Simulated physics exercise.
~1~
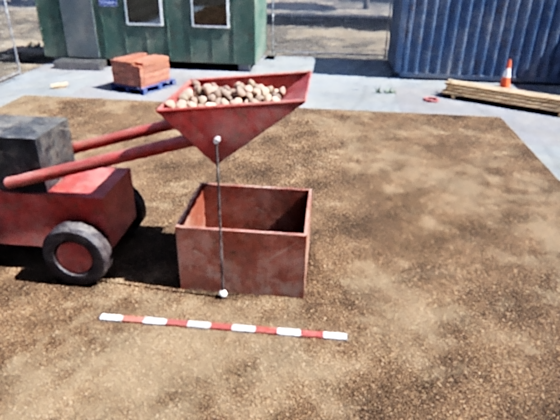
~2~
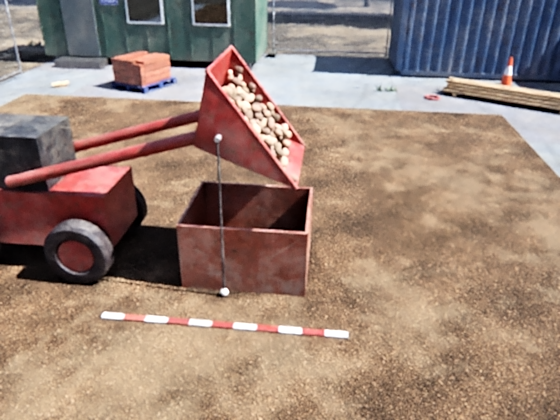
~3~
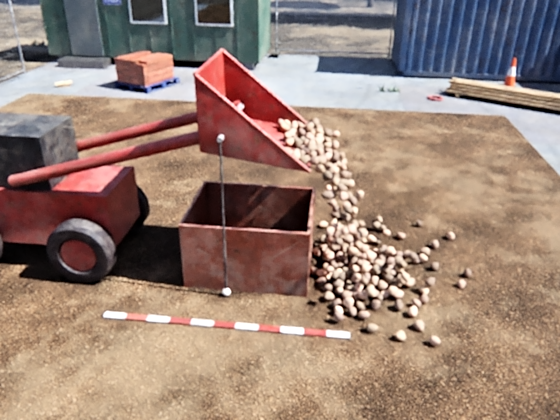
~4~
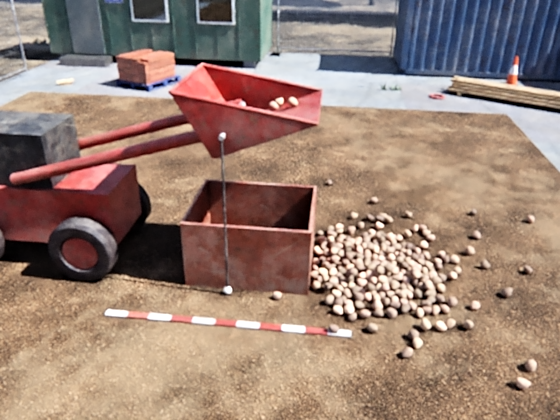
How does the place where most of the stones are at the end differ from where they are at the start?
At the start the stones are heaped in the loader's raised bucket above the bin. At the end most of them lie in a spread-out pile on the dirt to the right of the bin.
